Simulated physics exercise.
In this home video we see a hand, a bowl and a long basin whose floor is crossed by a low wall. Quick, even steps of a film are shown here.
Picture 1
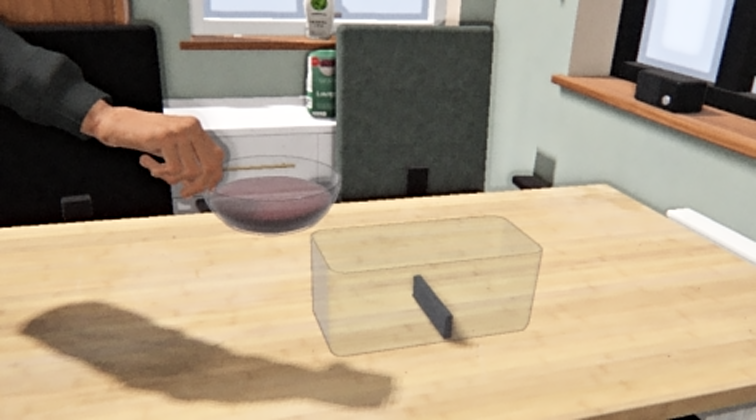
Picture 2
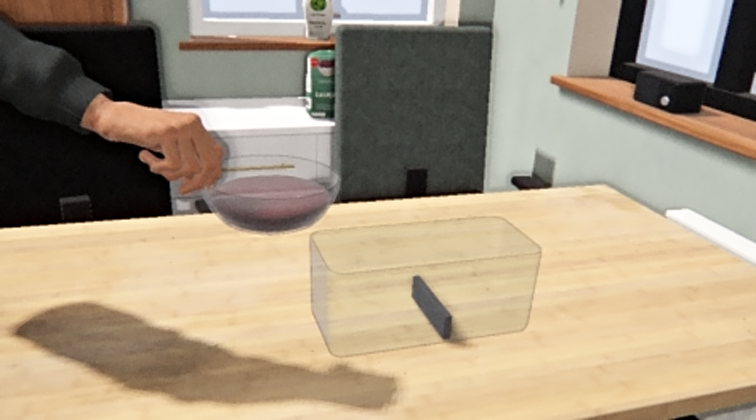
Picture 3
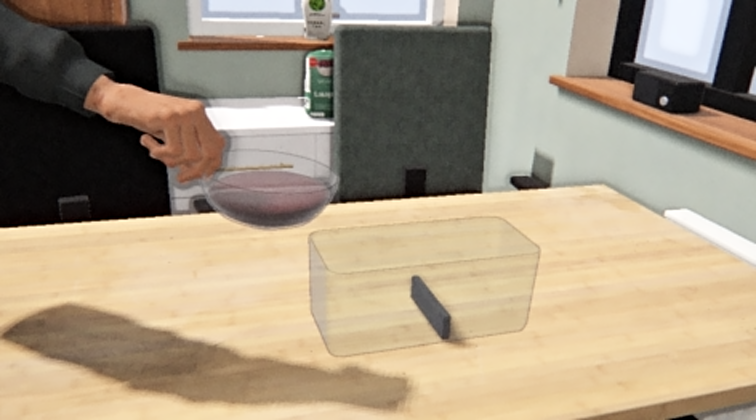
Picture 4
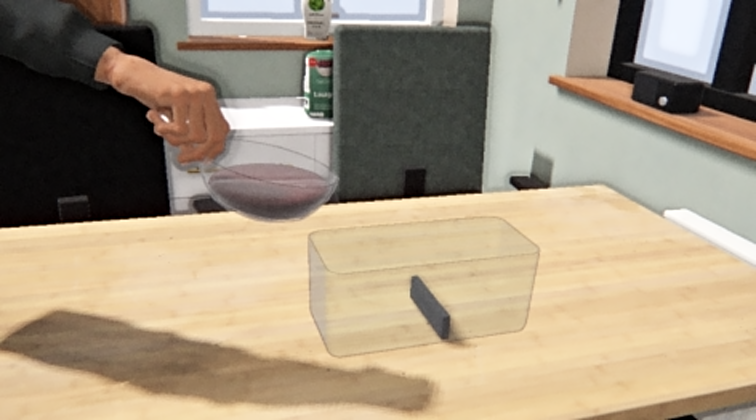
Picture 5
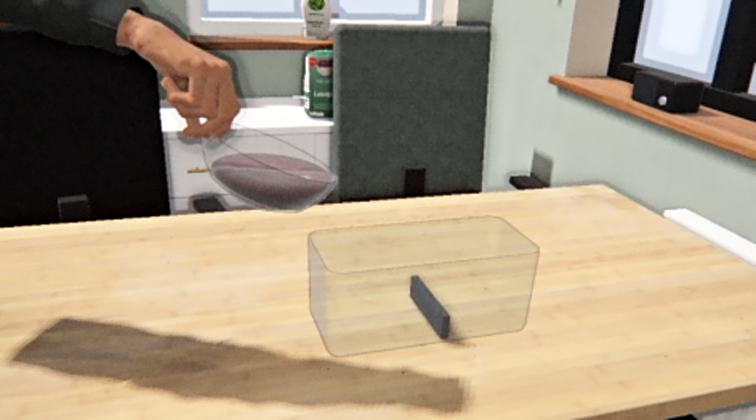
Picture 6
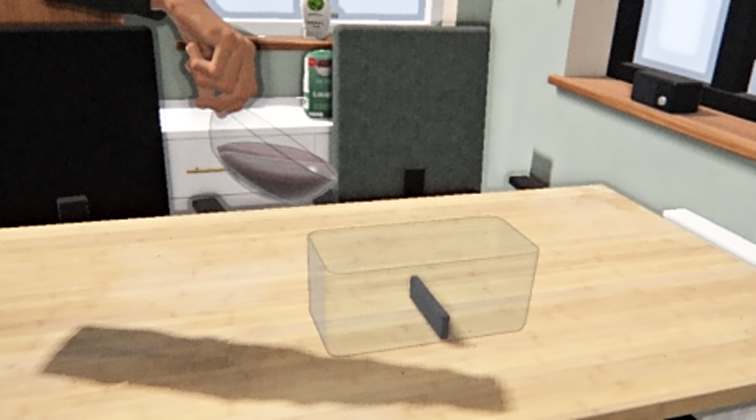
In a bright room with pale green walls, a fixed camera looks slightly down at a light wooden table with dark chairs behind it. A dark-sleeved hand at left holds a clear glass bowl of purplish liquid beside a long transparent yellowish basin with a low dark wall inside. The hand rises and shifts right, steadily tilting the bowl rightward while its shadow slides across the tabletop.
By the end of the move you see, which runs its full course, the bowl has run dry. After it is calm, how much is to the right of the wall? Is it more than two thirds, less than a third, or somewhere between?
Well, the amount right of the wall falls short of a third.
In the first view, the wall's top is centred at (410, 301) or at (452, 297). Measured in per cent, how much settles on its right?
60 per cent, then 20 per cent, roughly.
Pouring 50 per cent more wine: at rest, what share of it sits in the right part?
Close to 30 per cent.
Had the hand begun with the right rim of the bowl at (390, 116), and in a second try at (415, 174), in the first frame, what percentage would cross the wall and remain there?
About 65 per cent, then about 70 per cent.
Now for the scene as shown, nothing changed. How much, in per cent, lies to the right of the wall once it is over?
Some 15 per cent.
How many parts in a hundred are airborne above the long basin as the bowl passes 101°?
About 65 per cent.
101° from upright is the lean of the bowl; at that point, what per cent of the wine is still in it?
Near 10 percent is still in there.
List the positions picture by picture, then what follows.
In the first frame, it leans 0°; its right rim is at (338, 174); the wine meets the walls at (209, 198) and (329, 190); the long basin's rim runs from (320, 253) to (523, 234); the wall's top is at (432, 295).
In the second frame, it leans 2°; its right rim is at (337, 175); the wine meets the walls at (208, 197) and (329, 190).
In the third frame, it leans 6°; its right rim is at (335, 175); the wine meets the walls at (207, 190) and (328, 185).
In the fourth frame, it leans 13°; its right rim is at (335, 175); the wine meets the walls at (207, 180) and (328, 180).
In the fifth frame, it leans 23°; its right rim is at (334, 175); the wine meets the walls at (210, 166) and (331, 172).
In the sixth frame, it leans 35°; its right rim is at (333, 175); the wine meets the walls at (216, 151) and (329, 163); 1 per cent is over the edge.
A moment on, the bowl is tipped right over and 8 per cent is still to pour, 27 is left of the wall and 0 right of it.
Next, the bowl is tipped right over and 0 per cent is still to pour, 89 is left of the wall and 8 right of it.
Then the bowl is tipped right over and 0 per cent is still to pour, 80 is left of the wall and 12 right of it.
Later the bowl is tipped right over and 0 per cent is still to pour, 79 is left of the wall and 14 right of it.
At rest 79 per cent lies left of the wall, 14 right of it and 8 outside.
